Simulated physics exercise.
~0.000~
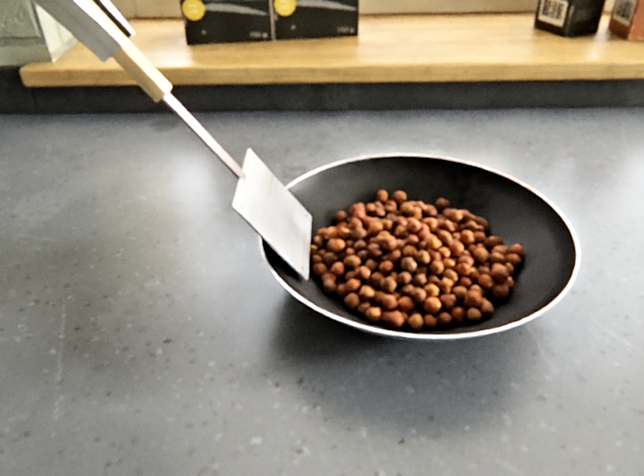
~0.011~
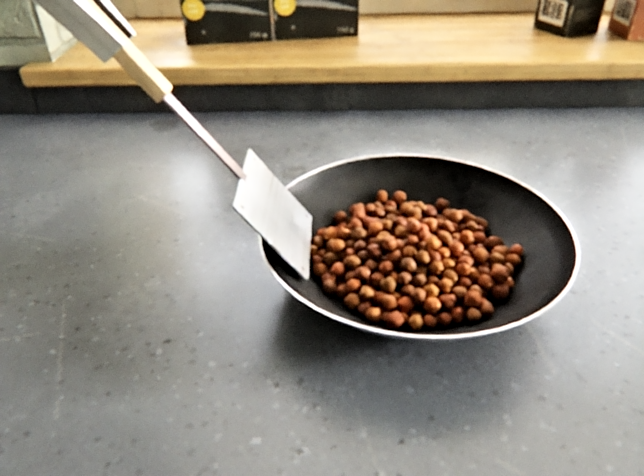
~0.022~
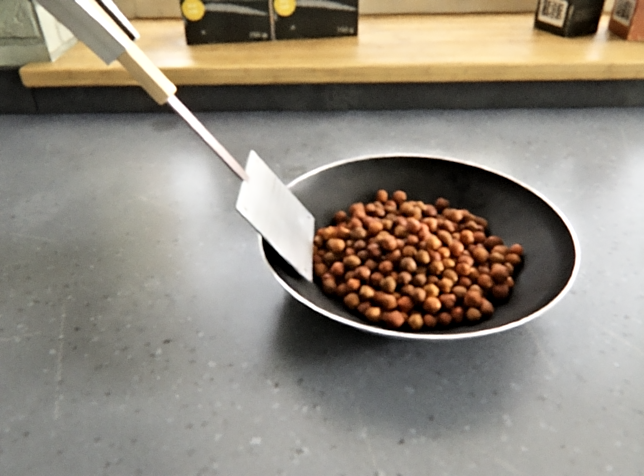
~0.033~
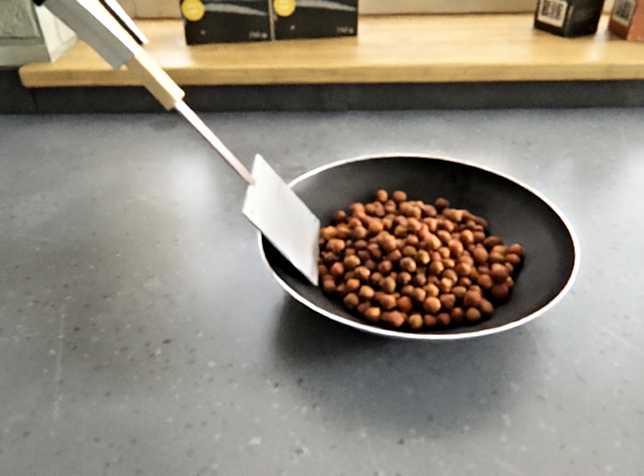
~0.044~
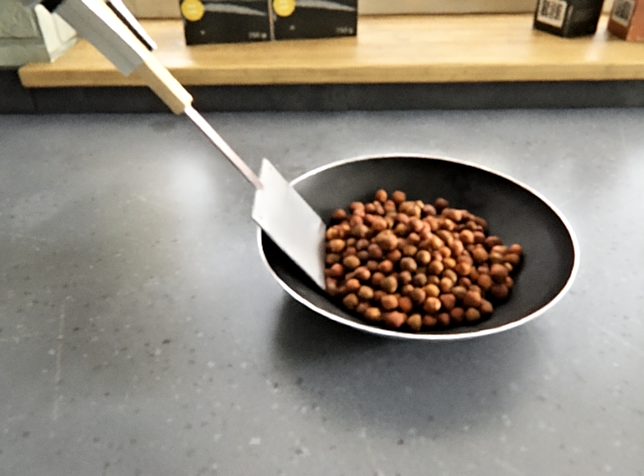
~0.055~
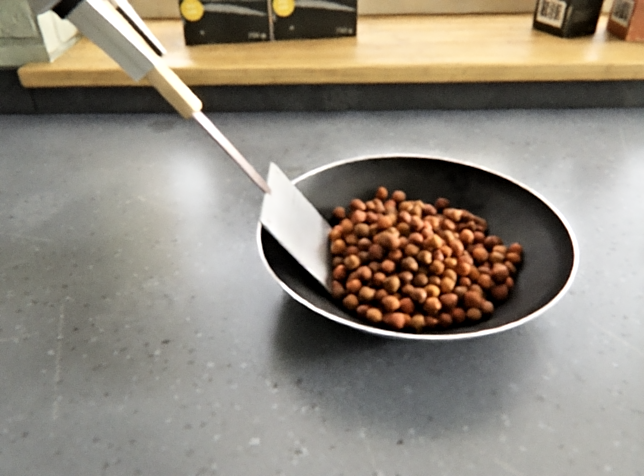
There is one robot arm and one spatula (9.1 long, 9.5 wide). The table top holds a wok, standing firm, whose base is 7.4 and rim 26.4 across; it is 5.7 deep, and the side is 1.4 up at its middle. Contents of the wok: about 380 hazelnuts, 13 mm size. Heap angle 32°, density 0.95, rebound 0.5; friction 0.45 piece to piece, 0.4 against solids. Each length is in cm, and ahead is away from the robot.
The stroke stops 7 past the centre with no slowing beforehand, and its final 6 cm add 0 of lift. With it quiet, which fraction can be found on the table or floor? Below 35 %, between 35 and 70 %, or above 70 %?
Below 35 %.
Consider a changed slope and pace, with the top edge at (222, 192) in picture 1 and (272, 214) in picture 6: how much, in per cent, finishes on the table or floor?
40 %.
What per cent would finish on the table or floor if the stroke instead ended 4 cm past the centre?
In that case around 5 per cent.
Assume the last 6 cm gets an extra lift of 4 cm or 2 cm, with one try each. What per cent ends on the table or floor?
You'd get some 20 per cent with the first setting and some 25 per cent with the second.
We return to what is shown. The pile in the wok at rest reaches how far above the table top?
Roughly 7.5 centimetres.
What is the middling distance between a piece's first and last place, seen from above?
Somewhere about 9 centimetres, I'd say.
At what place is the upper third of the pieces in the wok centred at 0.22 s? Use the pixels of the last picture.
(505, 223).
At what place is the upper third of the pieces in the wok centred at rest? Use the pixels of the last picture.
The centre sits at about (514, 226).
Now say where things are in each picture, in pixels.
Spatula top edge at (241, 175), sloping 54°; upper third of the load around (414, 247), from x 310 to 515, top at y 195; 385 in the wok, in the first frame.
Spatula top edge at (241, 175), sloping 54°; upper third of the load around (414, 247), from x 310 to 515, top at y 195, in the second frame.
Spatula top edge at (244, 177), sloping 54°; upper third of the load around (413, 247), from x 310 to 515, top at y 195, in the third frame.
Spatula top edge at (251, 181), sloping 54°; upper third of the load around (413, 247), from x 315 to 515, top at y 195, in the fourth frame.
Spatula top edge at (259, 186), sloping 54°; upper third of the load around (414, 246), from x 315 to 515, top at y 195, in the fifth frame.
Spatula top edge at (267, 190), sloping 54°; upper third of the load around (414, 245), from x 320 to 515, top at y 195; 385 in the wok, in the sixth frame.
By 0.14 s, sloping 54°, highest piece 6 above the table; 385 in the wok.
By 0.22 s, sloping 54°, highest piece 8 above the table; 383 in the wok, 2 on the blade or in flight.
By 0.47 s, sloping 54°, highest piece 8 above the table; 298 in the wok, 80 on the table or floor, 7 on the blade or in flight.
By 1.52 s, sloping 54°, highest piece 8 above the table; 298 in the wok, 87 on the table or floor.
Final count, 298 in the wok, 87 on the table or floor. That is 23 % on the table or floor.
